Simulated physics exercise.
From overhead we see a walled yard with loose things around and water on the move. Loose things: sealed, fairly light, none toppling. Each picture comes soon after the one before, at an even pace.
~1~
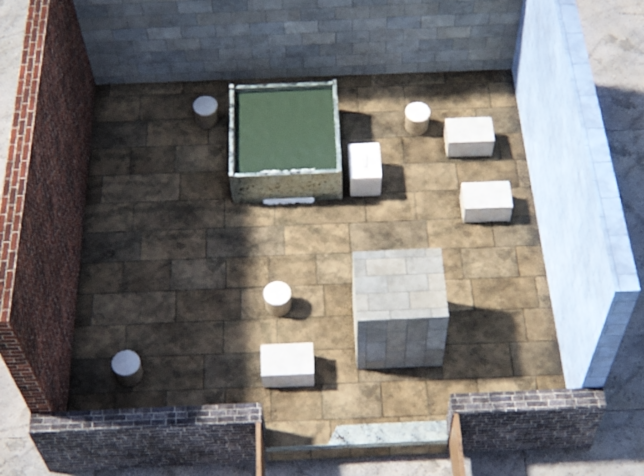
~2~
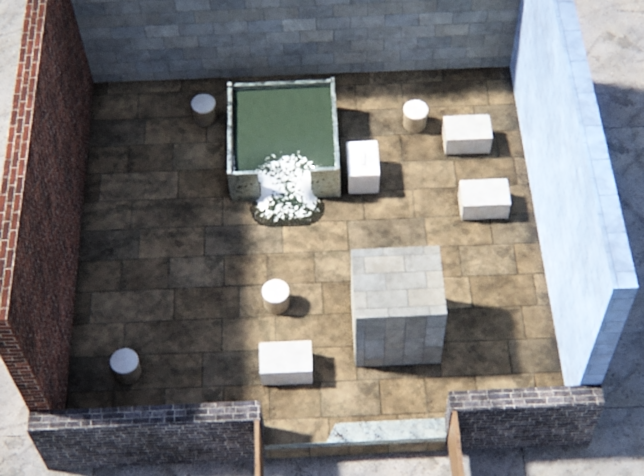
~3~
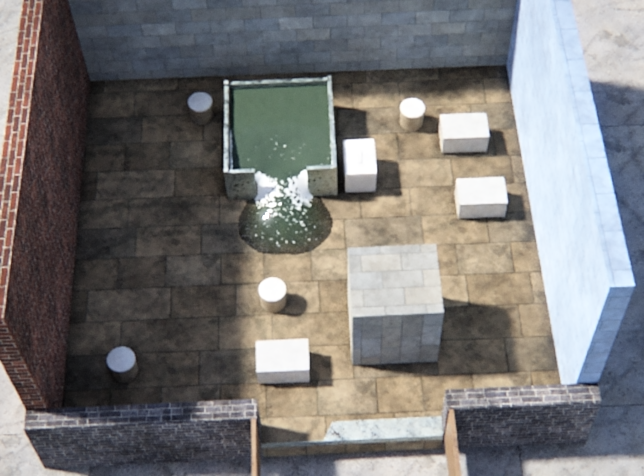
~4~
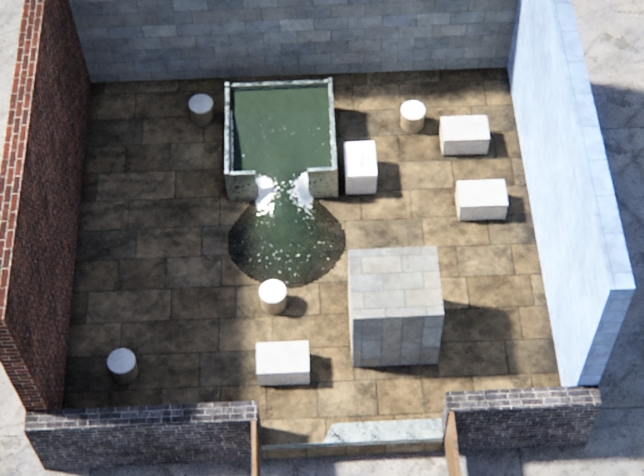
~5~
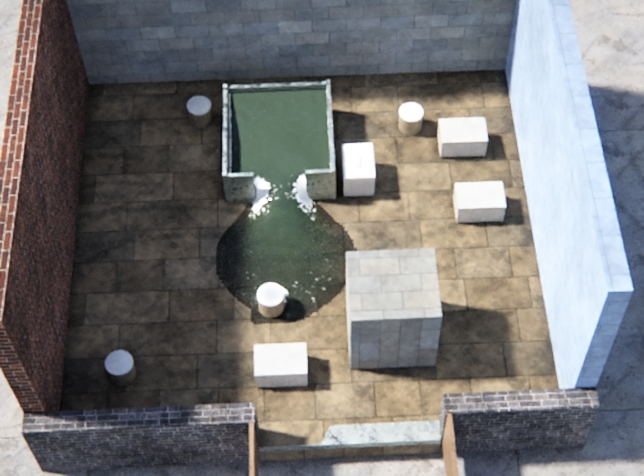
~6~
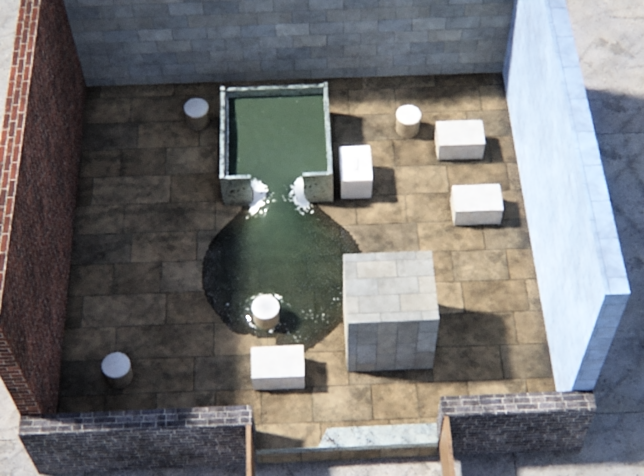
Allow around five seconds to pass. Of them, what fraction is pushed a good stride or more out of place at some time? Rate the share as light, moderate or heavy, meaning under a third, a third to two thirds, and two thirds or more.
Light.
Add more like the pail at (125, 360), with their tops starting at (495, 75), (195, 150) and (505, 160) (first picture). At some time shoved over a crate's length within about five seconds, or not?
Stays put, stays put, stays put.
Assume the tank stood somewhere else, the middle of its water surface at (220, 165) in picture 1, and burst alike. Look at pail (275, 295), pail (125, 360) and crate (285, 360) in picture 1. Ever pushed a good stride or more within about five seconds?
Result per object - went far, went far, went far.
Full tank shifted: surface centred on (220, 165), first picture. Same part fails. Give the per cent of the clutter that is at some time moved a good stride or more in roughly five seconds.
I'd put it at around 40 per cent.
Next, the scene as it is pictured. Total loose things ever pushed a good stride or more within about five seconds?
I count 2 of them.
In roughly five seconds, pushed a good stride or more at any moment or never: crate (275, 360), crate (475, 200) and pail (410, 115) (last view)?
As listed: Travels that far, falls short and falls short.
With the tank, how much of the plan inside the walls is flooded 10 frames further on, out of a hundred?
My figure is about 45 percent.
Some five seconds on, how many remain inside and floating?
2.
A moment on, 1 of 8 are well off their spots; 0 afloat.
Next, 2 of 8 are well off their spots; 1 afloat.
Later, 2 of 8 are well off their spots; 1 afloat.
In the end, 2 of 8 are well off their spots, and 2 have been at some point; 2 afloat.
